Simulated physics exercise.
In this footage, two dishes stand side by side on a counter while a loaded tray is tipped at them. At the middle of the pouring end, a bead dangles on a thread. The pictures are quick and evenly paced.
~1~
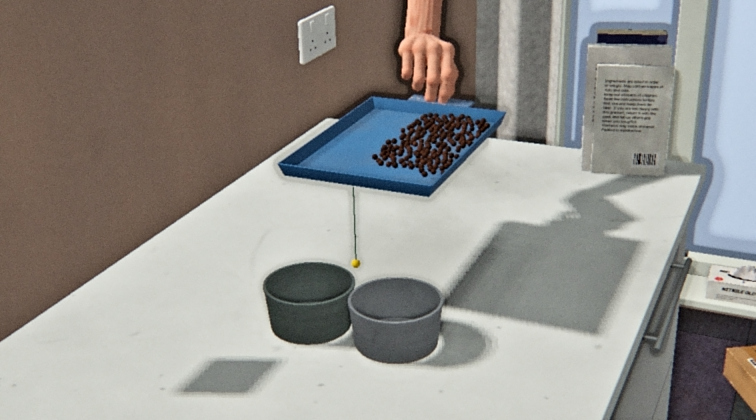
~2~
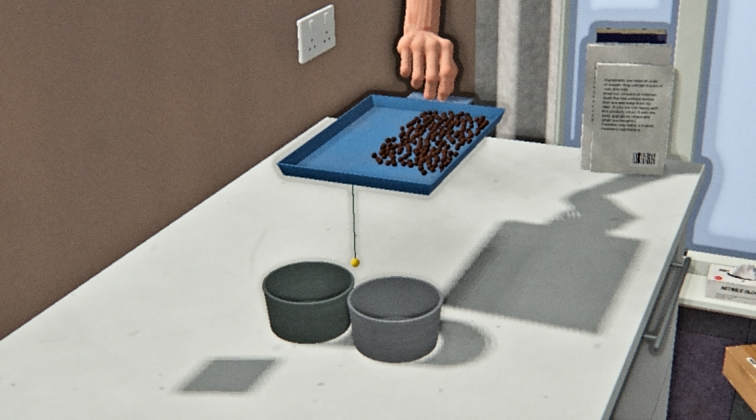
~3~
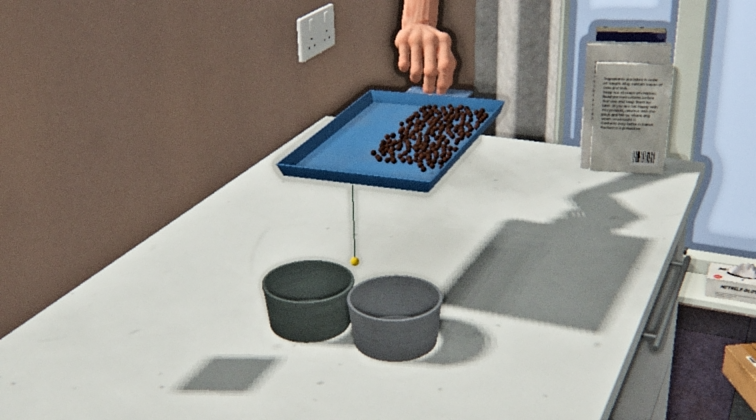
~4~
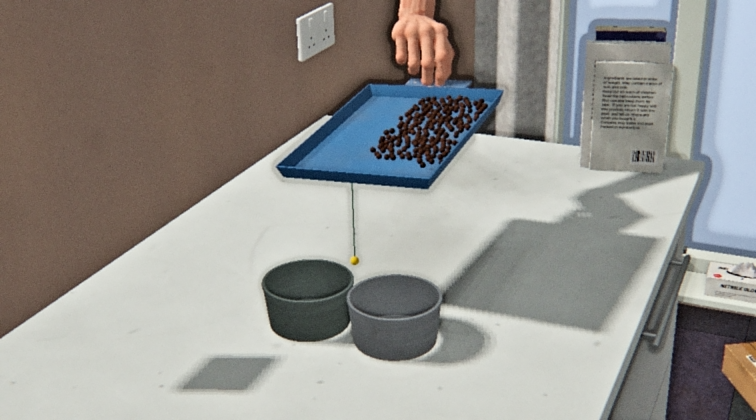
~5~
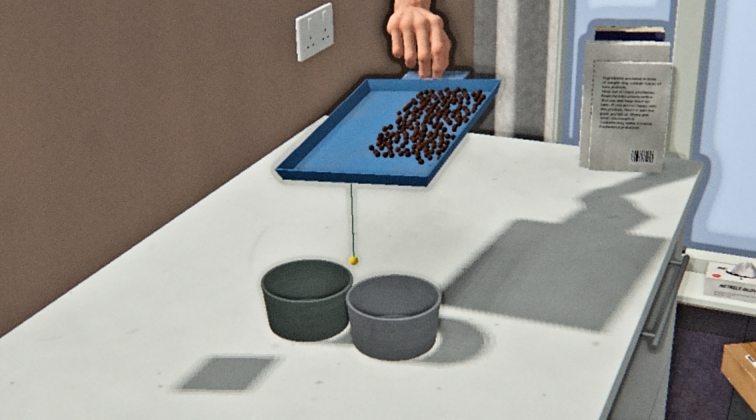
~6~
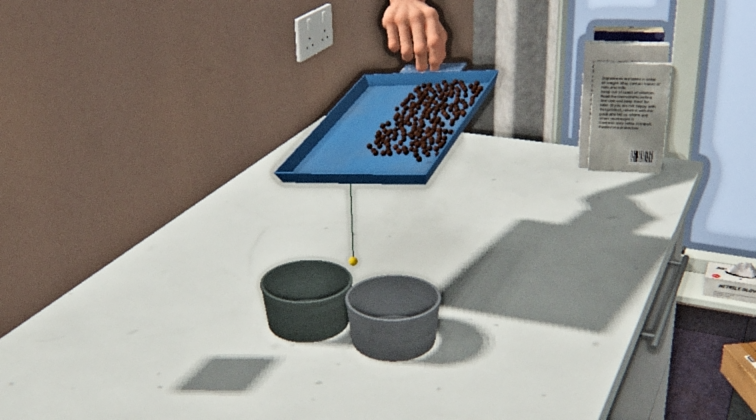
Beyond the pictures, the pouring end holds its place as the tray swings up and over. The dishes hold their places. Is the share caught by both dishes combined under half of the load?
Yes, it is below half.
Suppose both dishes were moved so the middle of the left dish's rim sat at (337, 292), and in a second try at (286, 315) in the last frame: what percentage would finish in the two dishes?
Around 0 % followed by around 0 %.
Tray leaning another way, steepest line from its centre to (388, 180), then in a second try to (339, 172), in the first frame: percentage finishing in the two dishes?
Case one 90 %; case two 70 %.
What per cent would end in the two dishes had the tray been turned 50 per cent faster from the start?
I'd expect close to 30 per cent.
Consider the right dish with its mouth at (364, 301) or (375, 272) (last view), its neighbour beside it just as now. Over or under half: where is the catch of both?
At place one the minor share; at place two the bulk.
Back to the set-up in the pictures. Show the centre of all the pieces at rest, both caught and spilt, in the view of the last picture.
I'd place the middle at about (274, 304).
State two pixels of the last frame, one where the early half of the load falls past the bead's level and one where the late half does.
I'd place the first part at (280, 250) and the rest at (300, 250).
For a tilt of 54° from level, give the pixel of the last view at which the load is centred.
(299, 187).
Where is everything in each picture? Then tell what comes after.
In the first picture, corners of the pouring end (284, 162) and (429, 183), level; middle of the load (434, 141), allspice berries; left dish (289, 320); right dish (378, 338); bead on its thread (356, 264).
In the second picture, corners of the pouring end (283, 162) and (428, 182), level; middle of the load (433, 139).
In the third picture, corners of the pouring end (282, 163) and (427, 179), tipped barely, lowest at the left corner; middle of the load (433, 134).
In the fourth picture, corners of the pouring end (282, 165) and (426, 176), tipped a little, lowest at the left corner; middle of the load (432, 128).
In the fifth picture, corners of the pouring end (281, 167) and (424, 174), tipped a little, lowest at the left corner; middle of the load (430, 122).
In the sixth picture, corners of the pouring end (280, 171) and (423, 172), tipped a little, lowest at the left corner; middle of the load (428, 117); left dish (287, 318); right dish (375, 336).
Just after the last frame, tray tipped steeply; roughly two thirds on the tray; just a few in the left dish; roughly a quarter outside both; about a tenth in the air.
A moment on, tray tipped right over; about a tenth on the tray; roughly a quarter in the left dish; roughly half outside both; about a tenth in the air.
Further on, tray tipped past a quarter turn; roughly a third in the left dish; roughly two thirds outside both.
When it is over, tray tipped past a quarter turn; not one in the right dish; roughly a third in the left dish; roughly two thirds outside both.
